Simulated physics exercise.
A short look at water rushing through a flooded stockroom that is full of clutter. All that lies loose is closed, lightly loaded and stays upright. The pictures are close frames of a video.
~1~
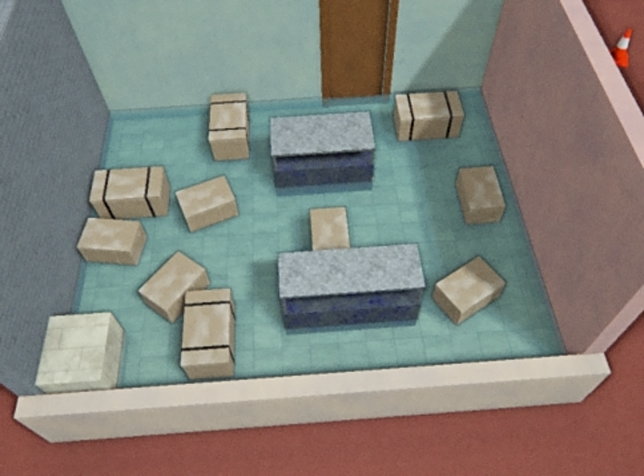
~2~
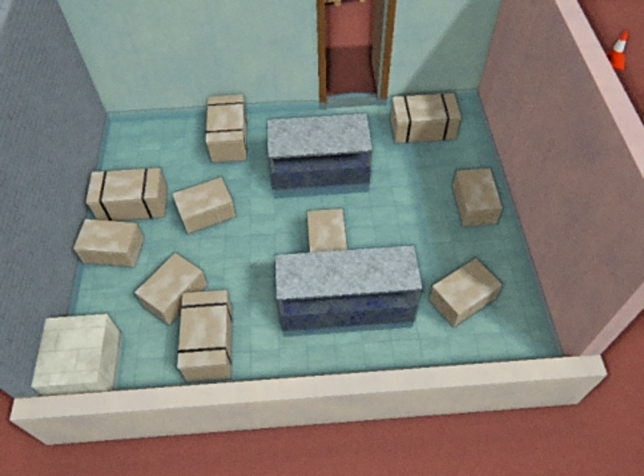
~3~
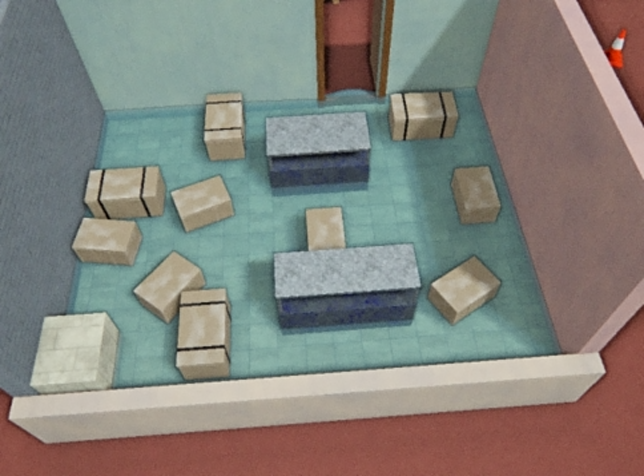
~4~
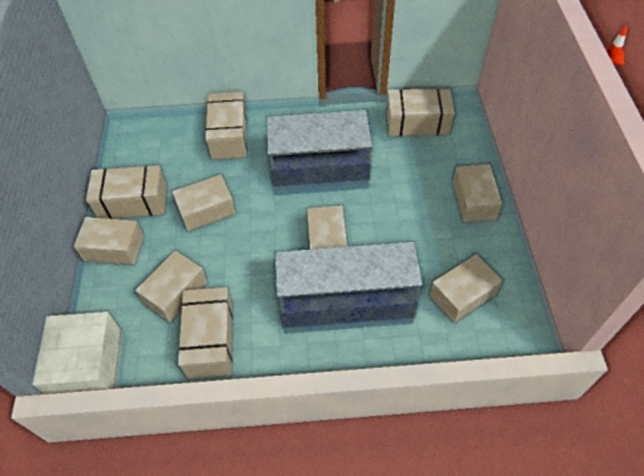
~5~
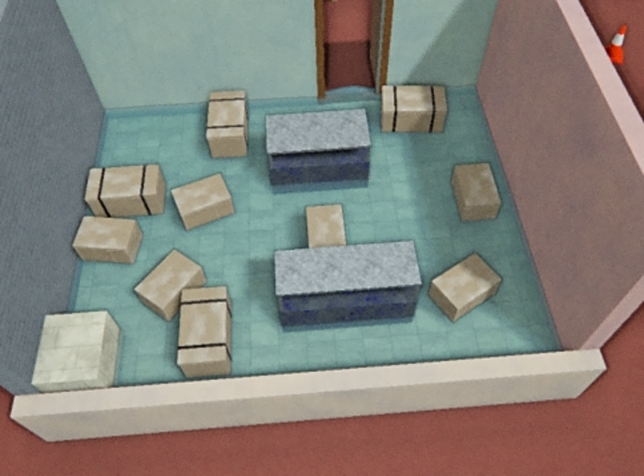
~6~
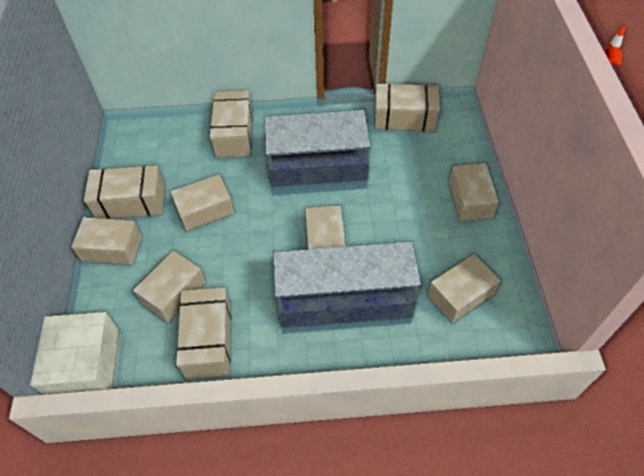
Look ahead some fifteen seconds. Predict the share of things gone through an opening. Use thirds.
That comes to less than a third.
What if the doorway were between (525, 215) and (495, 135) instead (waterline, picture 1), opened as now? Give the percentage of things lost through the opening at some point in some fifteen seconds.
About 40 per cent.
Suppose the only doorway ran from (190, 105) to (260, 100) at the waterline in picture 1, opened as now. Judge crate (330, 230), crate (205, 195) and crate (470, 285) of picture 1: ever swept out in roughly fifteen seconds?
In turn: Kept in, through, no.
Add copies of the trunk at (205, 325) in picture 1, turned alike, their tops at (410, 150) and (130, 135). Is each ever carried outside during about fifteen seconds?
As listed: Kept in, inside.
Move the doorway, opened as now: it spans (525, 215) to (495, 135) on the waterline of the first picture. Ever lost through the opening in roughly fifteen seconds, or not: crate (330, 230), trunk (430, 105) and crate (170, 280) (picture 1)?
As listed: Carried outside, gone, stays.
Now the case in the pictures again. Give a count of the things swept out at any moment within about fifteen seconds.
It comes to 1.
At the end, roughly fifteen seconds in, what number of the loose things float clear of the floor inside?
9 of them.
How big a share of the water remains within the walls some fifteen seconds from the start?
About 74 per cent.
A moment on, 0 of 10 are out; 10 afloat.
Next, 1 of 10 are out; 9 afloat.
Later, 1 of 10 are out; 9 afloat.
In the end, 1 of 10 are out; 9 afloat.
